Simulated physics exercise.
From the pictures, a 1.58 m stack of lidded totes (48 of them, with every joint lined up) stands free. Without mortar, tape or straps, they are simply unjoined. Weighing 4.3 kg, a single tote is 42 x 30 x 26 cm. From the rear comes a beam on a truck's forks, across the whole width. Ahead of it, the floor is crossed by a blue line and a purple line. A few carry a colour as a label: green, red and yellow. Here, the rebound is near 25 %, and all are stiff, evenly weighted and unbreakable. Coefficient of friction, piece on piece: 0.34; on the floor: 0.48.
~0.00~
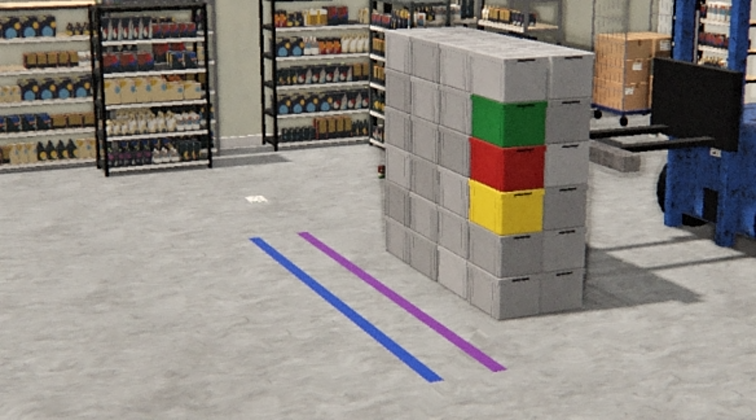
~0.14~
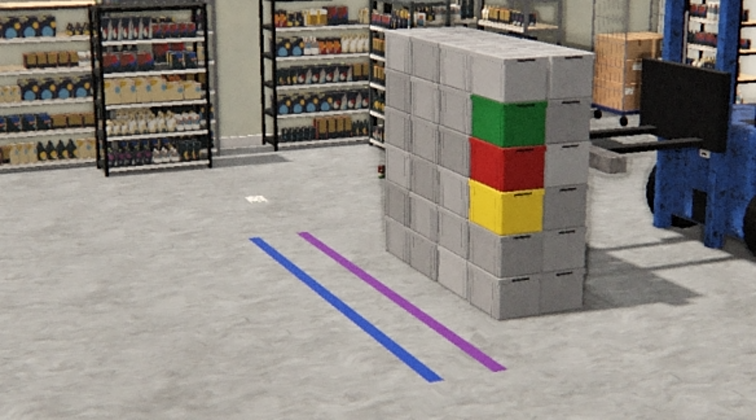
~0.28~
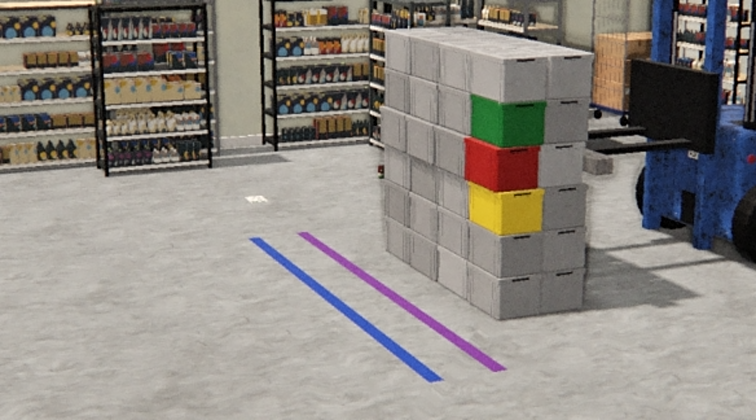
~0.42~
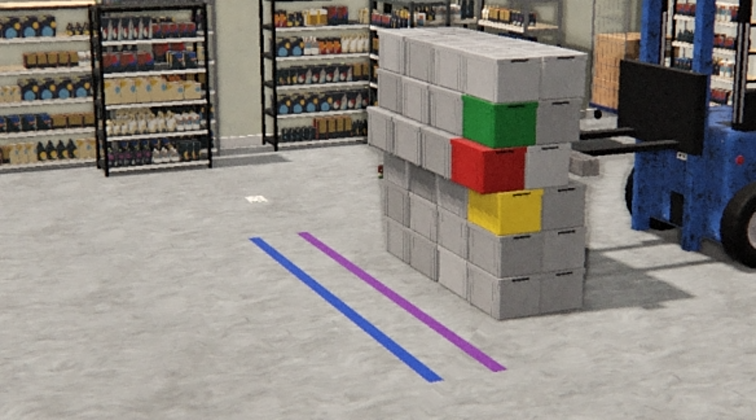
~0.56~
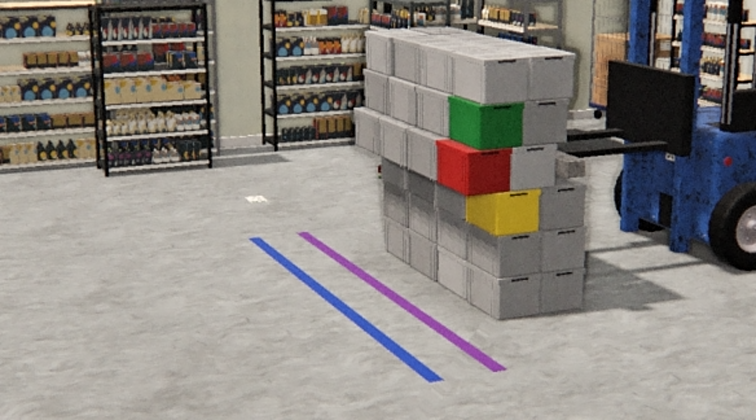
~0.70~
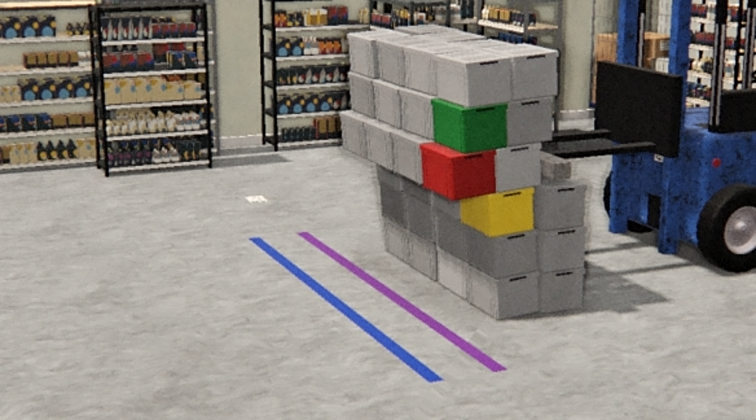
Blue forklift pushing a beam into a stack of grey totes from behind, shifting the red tote's layer and those above leftward.
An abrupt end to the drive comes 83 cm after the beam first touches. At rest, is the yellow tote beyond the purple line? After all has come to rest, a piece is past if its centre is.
Yes.
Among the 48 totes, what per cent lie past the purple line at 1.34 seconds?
50 %.
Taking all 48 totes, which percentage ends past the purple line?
Close to 65 per cent of them.
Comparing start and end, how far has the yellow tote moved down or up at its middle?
Lower by close to 20 cm.
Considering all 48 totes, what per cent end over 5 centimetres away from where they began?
Result: 75 per cent.
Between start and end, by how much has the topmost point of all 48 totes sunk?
Around 80 centimetres.
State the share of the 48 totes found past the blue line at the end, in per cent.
Close to 45 percent.
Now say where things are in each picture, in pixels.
In the first frame (each place is the centre of the face we see best), beam (631, 164) 15 cm from the stack; blue line, near end, (392, 346); purple line, near end, (452, 337); yellow tote (523, 213); green tote (525, 125); red tote (525, 169); all in place.
Beam (617, 165) 55 mm from the stack; yellow tote (523, 213), in the second frame.
Beam (603, 167) 41 mm in; yellow tote (522, 213); red tote (518, 170) moved 36 mm; 8 have shifted, in the third frame.
Beam (589, 168) 14 cm in; yellow tote (521, 213); red tote (505, 171) moved 13 cm; 24 have shifted, in the fourth frame.
Beam (575, 170) 23 cm in; yellow tote (519, 213) moved 25 mm; red tote (490, 173) moved 22 cm; 28 have shifted, in the fifth frame.
Beam (561, 171) 33 cm in; blue line, near end, (392, 346); purple line, near end, (452, 337); yellow tote (513, 213) tilted 4°; red tote (475, 176) tilted 4°; green tote (486, 129) tilted 4°; steepest lean 4°, the tote at (352, 136); 35 have shifted, in the sixth frame.
By 0.96 s, 9 of the 48 totes past the purple line; yellow tote tilted 15°; red tote tilted 20°.
By 1.34 s, 24 of the 48 totes past the purple line; yellow tote tilted 39°; red tote on its side.
By 1.88 s, 31 of the 48 totes past the purple line; yellow tote tilted 73°, 21 cm lower; red tote on its side.
When it is over (3.8 s), 31 of the 48 totes past the purple line; yellow tote on its side; green tote on its side; red tote on its side. In pixels of the last frame, middles, yellow tote near (380, 254), green tote near (250, 320).
